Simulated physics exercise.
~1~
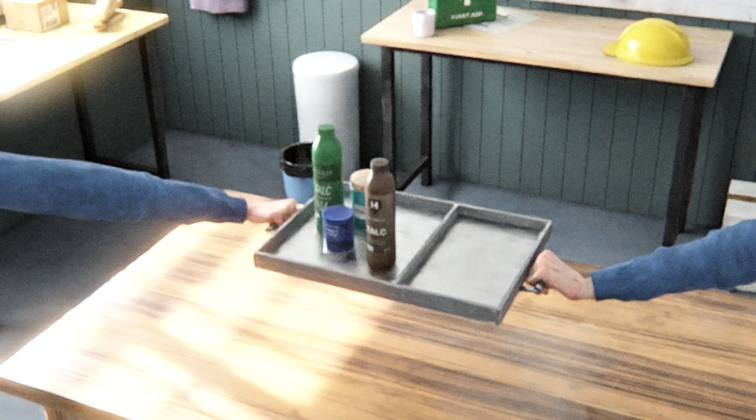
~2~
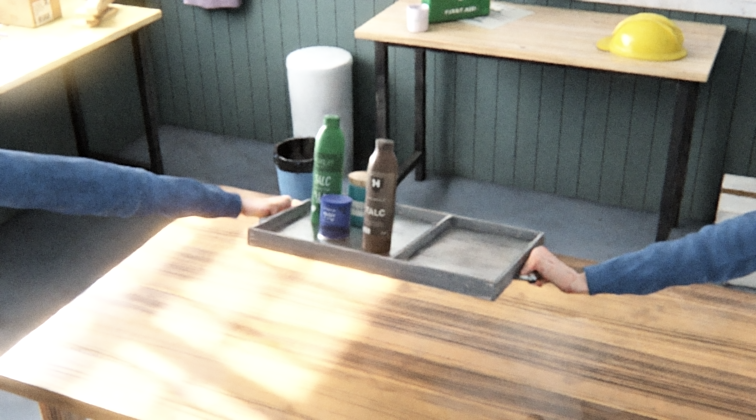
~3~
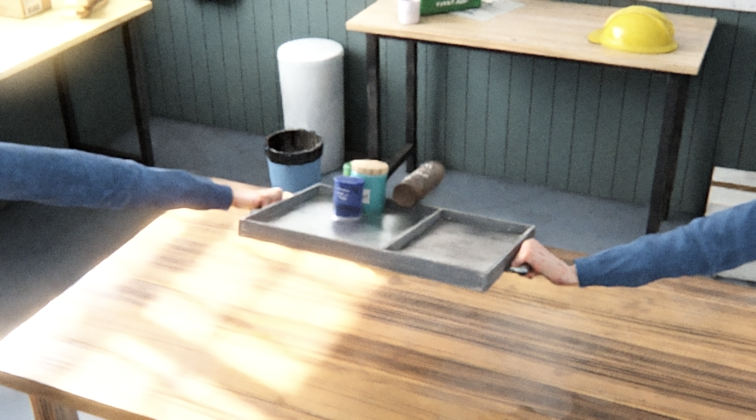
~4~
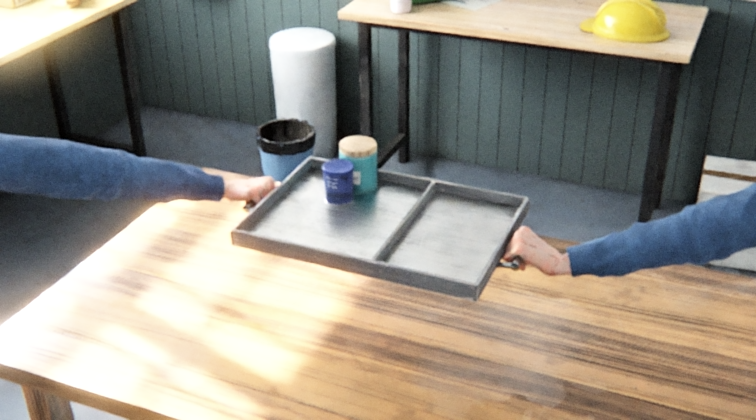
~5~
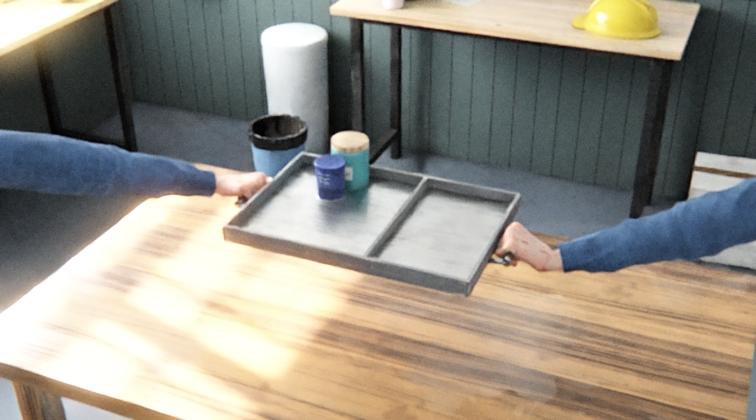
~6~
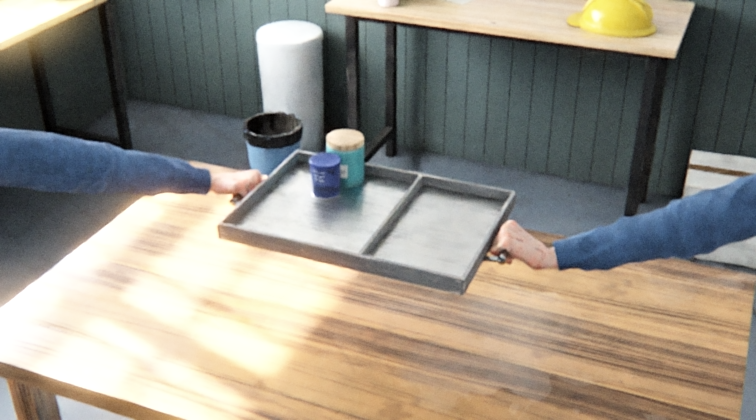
In a workshop, two hands tip a tray, dropping both bottles while two containers stay.
